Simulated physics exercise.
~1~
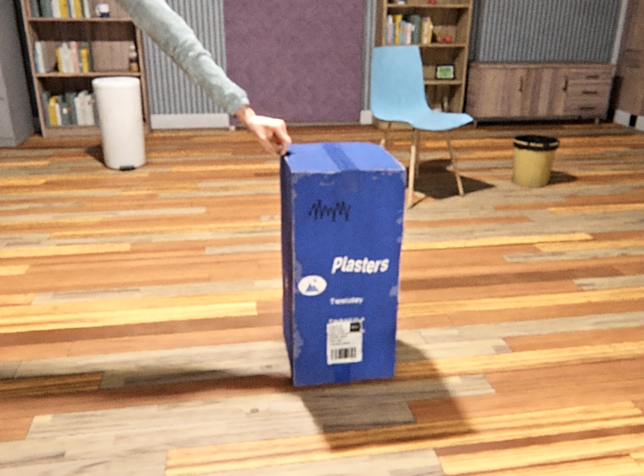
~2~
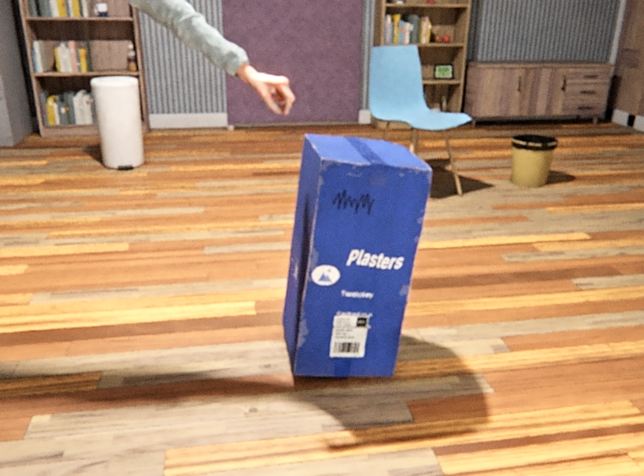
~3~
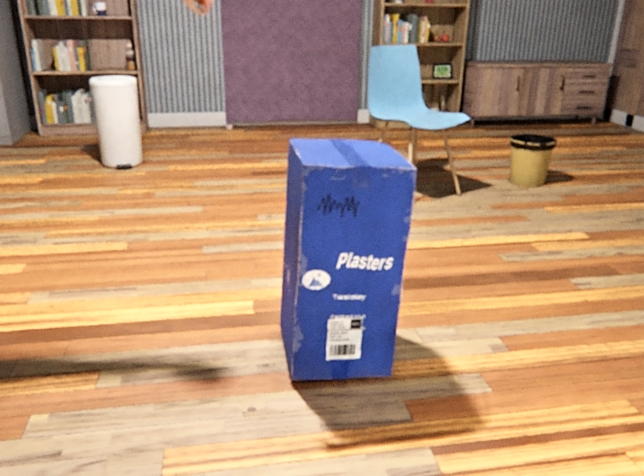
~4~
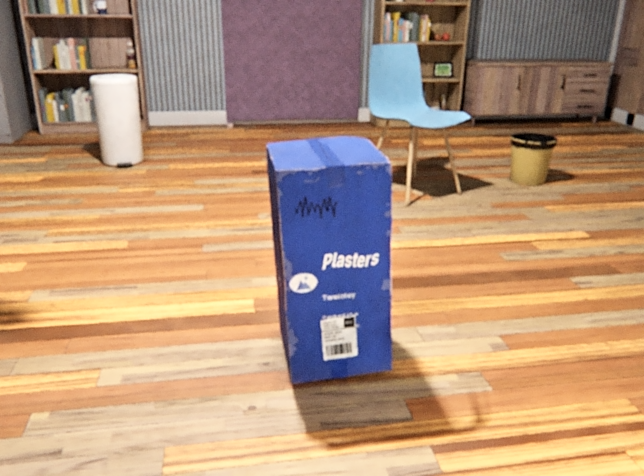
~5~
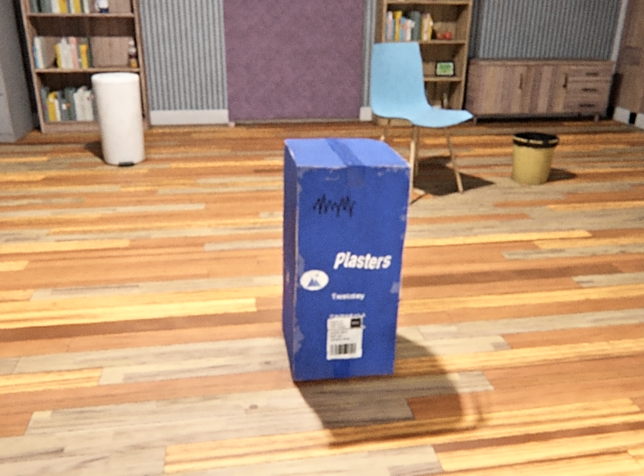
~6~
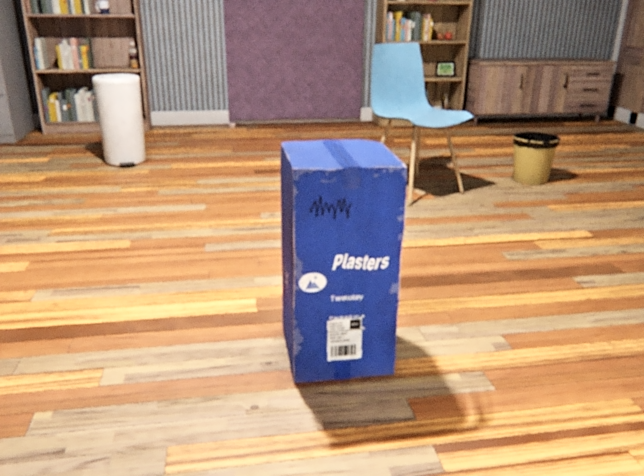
At the start, a hand touches the top of a tall blue parcel marked "Plasters", which stands upright on a wooden floor in a room with bookshelves, a light blue chair and two bins. The parcel tips to the right as the hand lets go and draws back. It then rocks back to the left while the hand leaves the view, and carries on until it leans slightly left. Next it swings a little to the right, coming upright again. Finally, the parcel stands still on its base without toppling.
